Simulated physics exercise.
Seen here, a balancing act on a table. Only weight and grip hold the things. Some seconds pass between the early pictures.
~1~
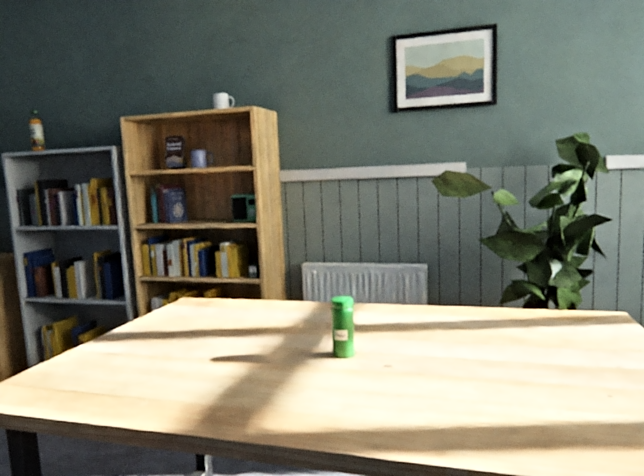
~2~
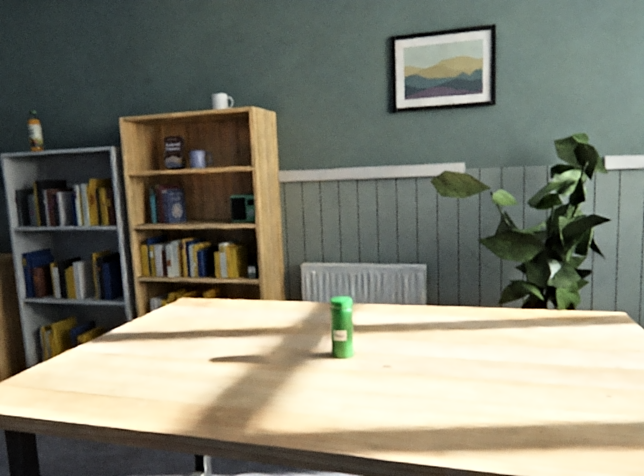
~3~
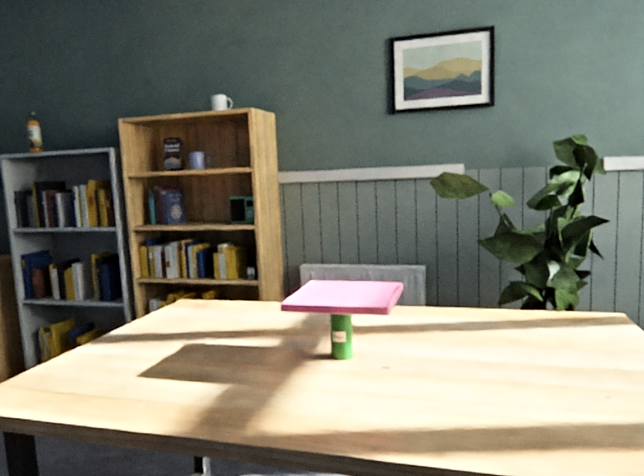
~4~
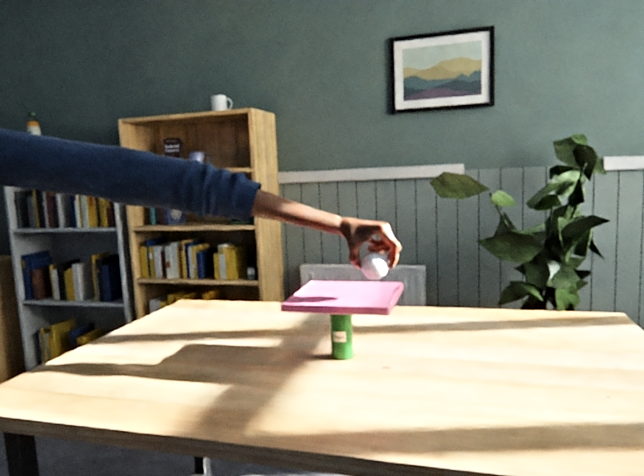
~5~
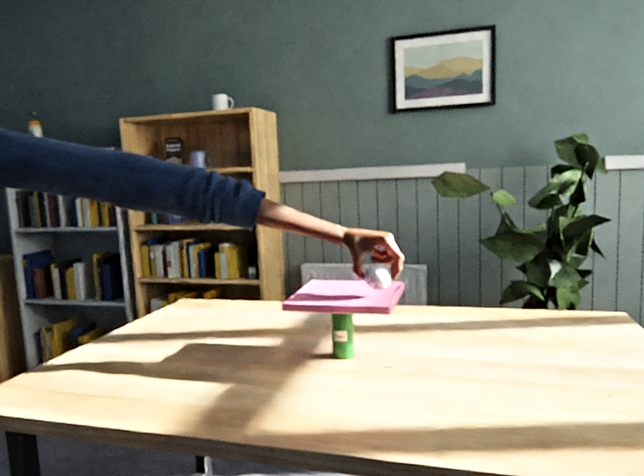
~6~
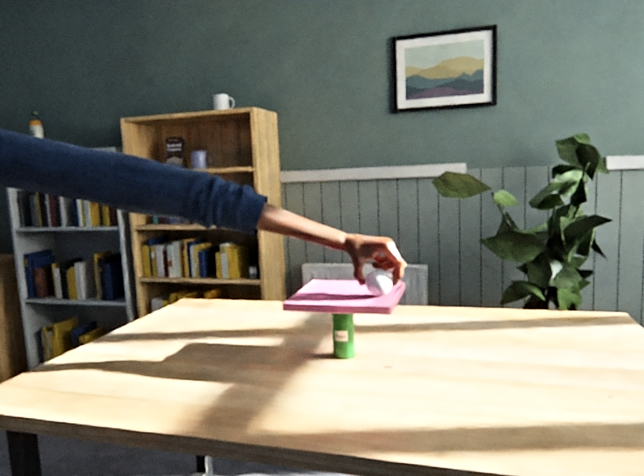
Green shaker standing on a wooden table, then topped by a pink board, as a hand lowers a white onion onto it.
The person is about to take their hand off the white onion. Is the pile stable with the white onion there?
As it turns out, it comes apart.
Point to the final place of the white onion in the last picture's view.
Near (412, 355).
Then, 0.40 s after the last picture, white onion now fallen; pink lid tipped 67° from how it was.
Then, 0.70 s after the last picture, pink lid tipped 72° from how it was.
Then, 1.10 s after the last picture, green shaker and pink lid now fallen.
By the end, fallen, green shaker, white onion and pink lid. Seen from the same camera at the end, white onion near (412, 355). The stack gives way.
